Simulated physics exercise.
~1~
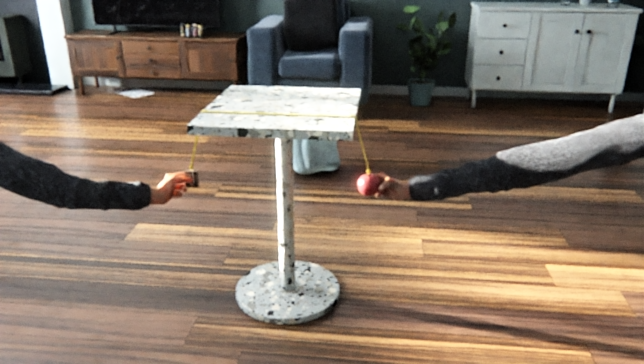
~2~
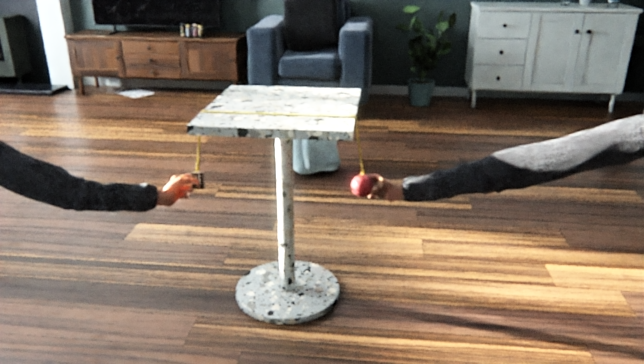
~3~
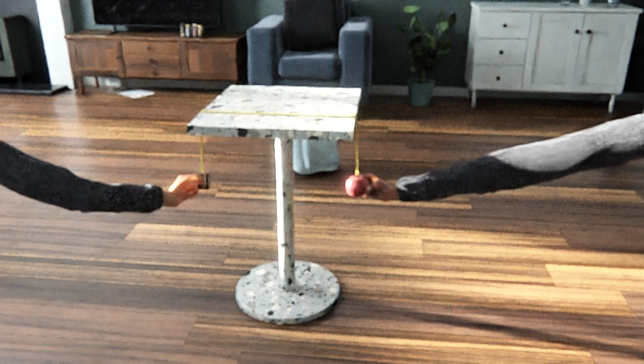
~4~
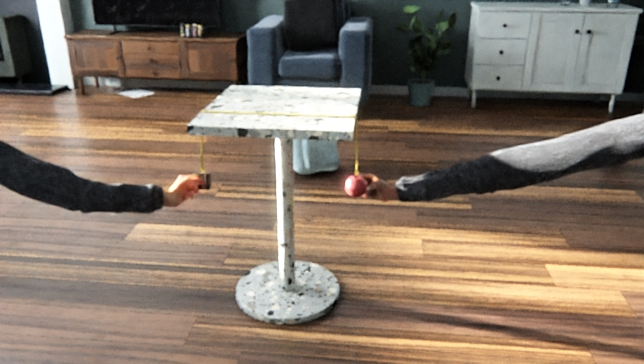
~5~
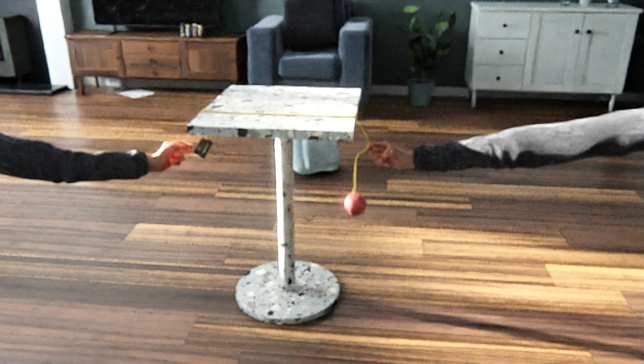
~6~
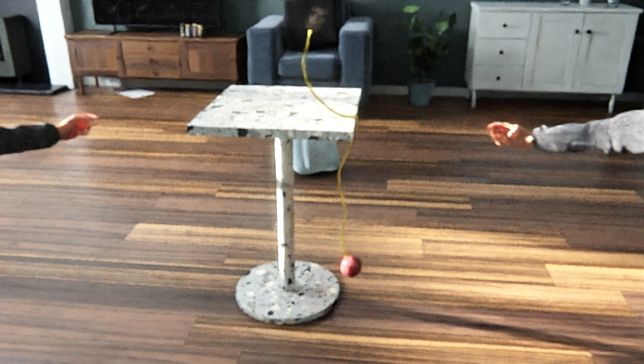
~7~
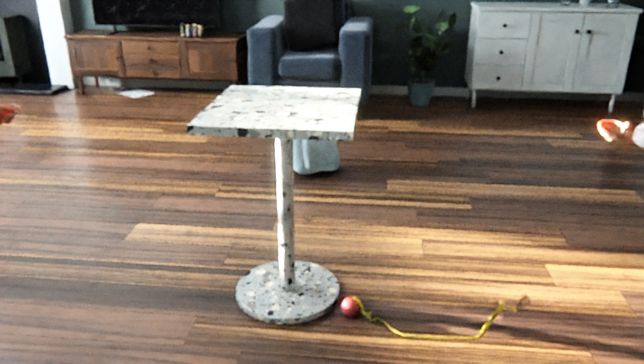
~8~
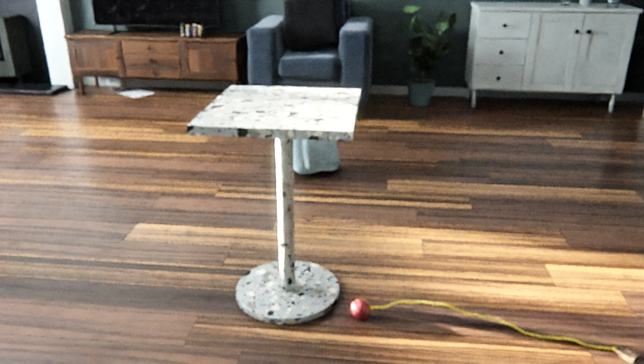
A red apple and a small matchbox, tied to a yellow ribbon draped over a small table, were held at either side until both hands let go; the apple dropped, pulling the matchbox up and over to the right, and both ended on the floor.
